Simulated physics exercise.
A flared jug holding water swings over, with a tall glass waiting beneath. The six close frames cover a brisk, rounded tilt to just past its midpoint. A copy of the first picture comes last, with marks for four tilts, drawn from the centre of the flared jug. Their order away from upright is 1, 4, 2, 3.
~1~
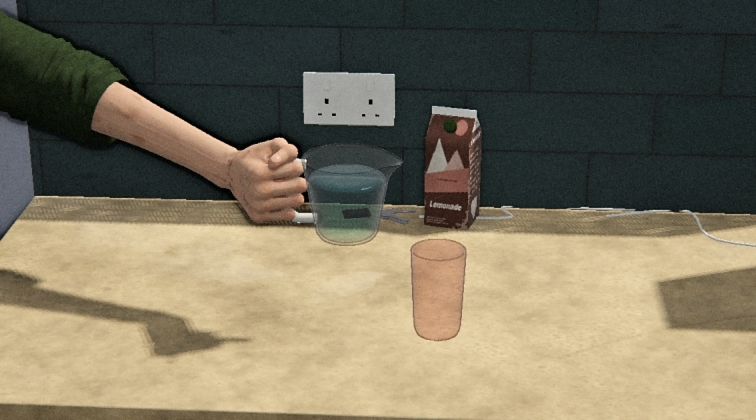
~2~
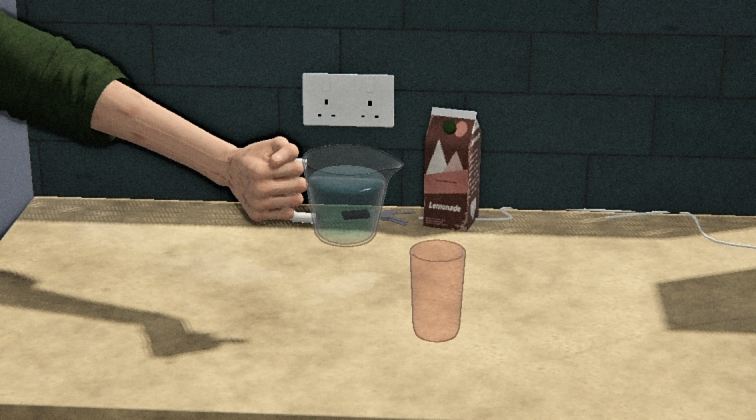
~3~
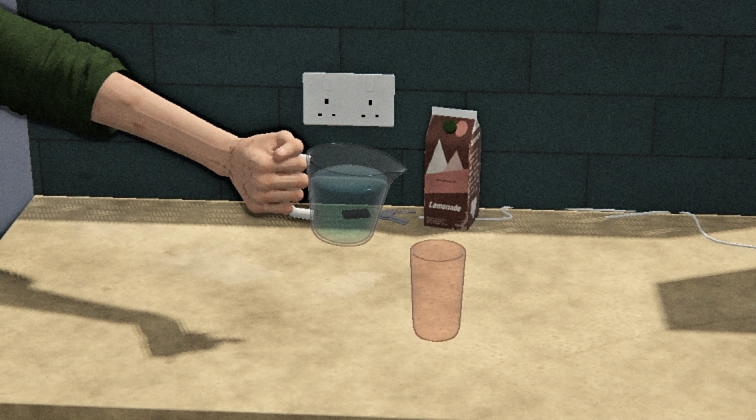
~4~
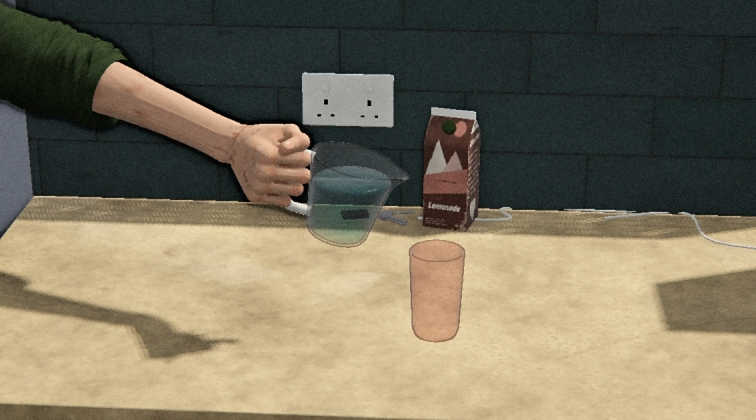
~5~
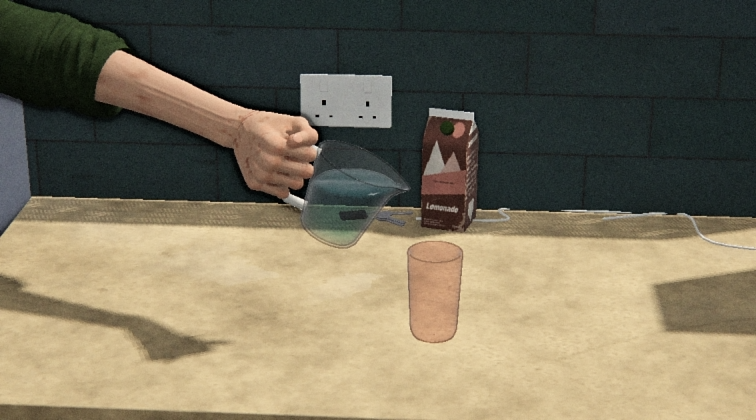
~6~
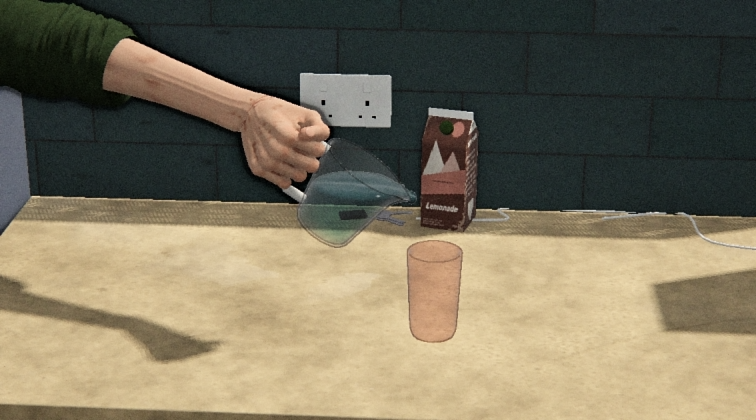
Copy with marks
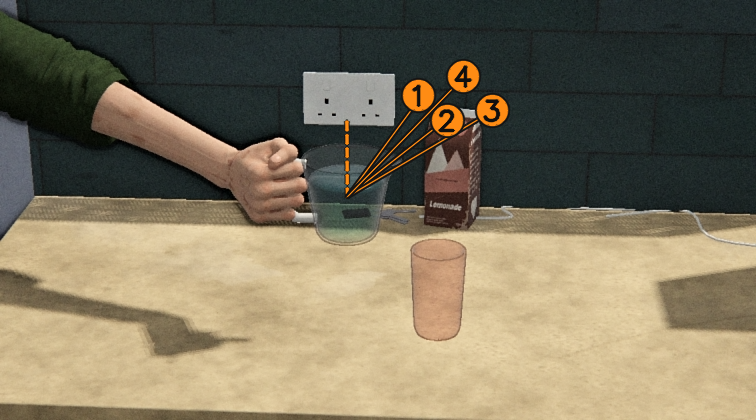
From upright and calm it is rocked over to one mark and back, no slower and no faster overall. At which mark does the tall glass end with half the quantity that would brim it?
The answer is line 2.
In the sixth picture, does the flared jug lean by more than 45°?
No.
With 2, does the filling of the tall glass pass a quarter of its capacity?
Yes, clearly.
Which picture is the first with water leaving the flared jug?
In picture 6.
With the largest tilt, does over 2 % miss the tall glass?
No.
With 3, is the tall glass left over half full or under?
Over.
On the marked copy, 1 at (410, 110); 2 at (432, 129); 3 at (477, 119); 4 at (451, 89).
With 1, the tall glass ends with about 17 % of what it can hold.
With 2, the tall glass ends with about 50 % of what it can hold.
With 3, the tall glass ends with about 70 % of what it can hold.
With 4, the tall glass ends with about 32 % of what it can hold.
